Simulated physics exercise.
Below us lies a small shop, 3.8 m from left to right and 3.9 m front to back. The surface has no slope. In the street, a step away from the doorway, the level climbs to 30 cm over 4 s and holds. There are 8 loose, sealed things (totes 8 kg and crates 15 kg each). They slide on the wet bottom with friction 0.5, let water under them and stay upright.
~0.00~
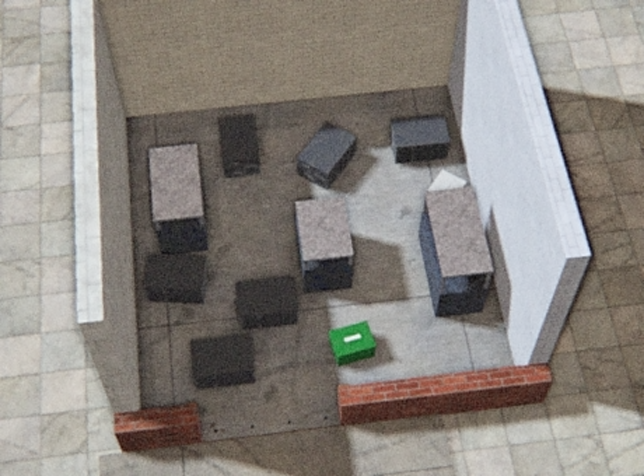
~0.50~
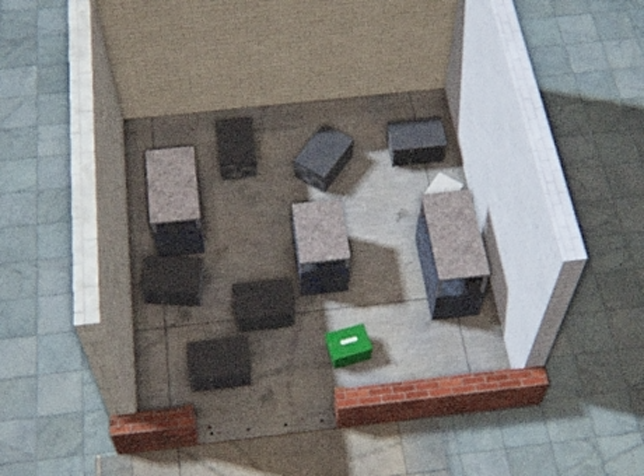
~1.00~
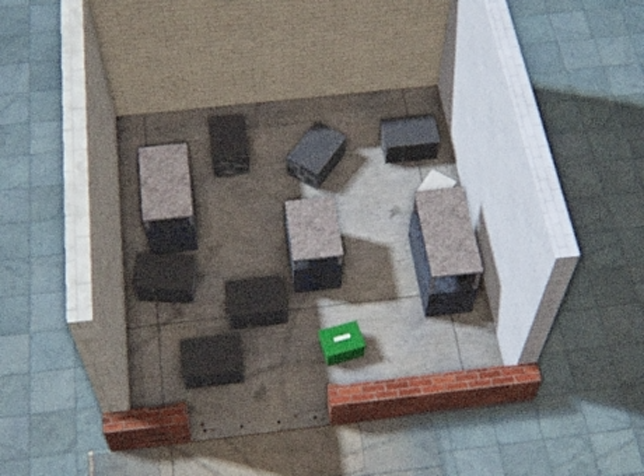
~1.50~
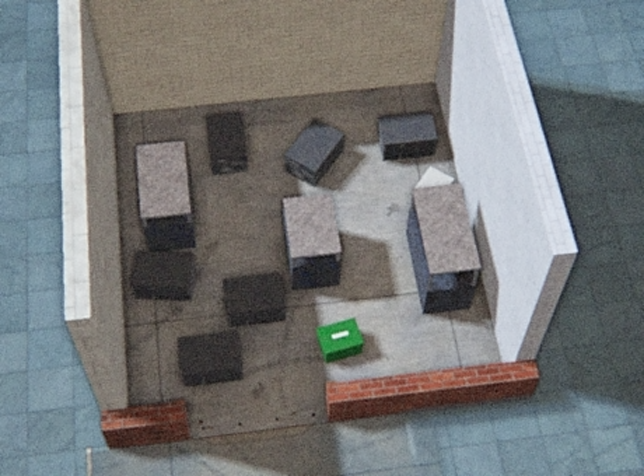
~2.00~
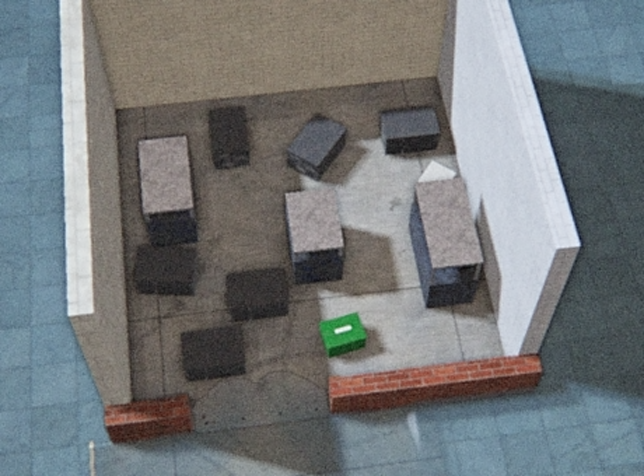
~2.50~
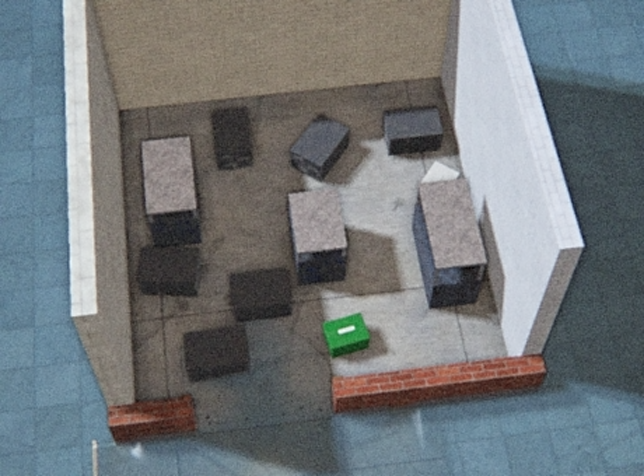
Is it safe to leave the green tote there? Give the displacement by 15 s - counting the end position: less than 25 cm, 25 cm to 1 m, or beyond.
The green tote slides a little.
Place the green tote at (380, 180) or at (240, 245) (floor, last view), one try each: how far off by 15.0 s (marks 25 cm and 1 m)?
In that order: It moves a short way; it ends far away.
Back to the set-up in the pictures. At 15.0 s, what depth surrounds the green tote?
Roughly 21 cm.
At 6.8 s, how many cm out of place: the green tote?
About 30 cm.
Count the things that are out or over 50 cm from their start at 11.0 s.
By then 6.
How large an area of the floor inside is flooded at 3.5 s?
About 3.5 m2.
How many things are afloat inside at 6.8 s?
I count 5.
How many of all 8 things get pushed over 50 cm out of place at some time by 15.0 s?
8 of them.
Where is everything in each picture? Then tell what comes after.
In the first picture, the green tote at (353, 338) rests on the ground; 0.0 m2 under water; 0 of 8 have shifted.
In the second picture, the green tote at (349, 341), on the bottom; water covers 0.0 m2; 0 of 8 have shifted.
In the third picture, the green tote at (342, 338), on the bottom; water covers 0.0 m2; 0 of 8 have shifted.
In the fourth picture, the green tote at (340, 335), on the bottom; 0.0 m2 under water; 0 of 8 have shifted.
In the fifth picture, the green tote at (343, 330) rests on the ground; 0.3 m2 under water; 0 of 8 have shifted.
In the sixth picture, the green tote at (346, 330), on the bottom; water covers 0.8 m2; 0 of 8 have shifted.
After 3.5 s the green tote is near (347, 330), 0.0 m from its start, aground; 0 afloat.
After 6.8 s the green tote is near (376, 323), 0.3 m from its start, aground; 5 afloat.
After 11.0 s the green tote is near (380, 320), 0.4 m from its start, afloat; 8 afloat.
After 15.0 s the green tote is near (323, 295), 0.4 m from its start, afloat; 8 afloat.
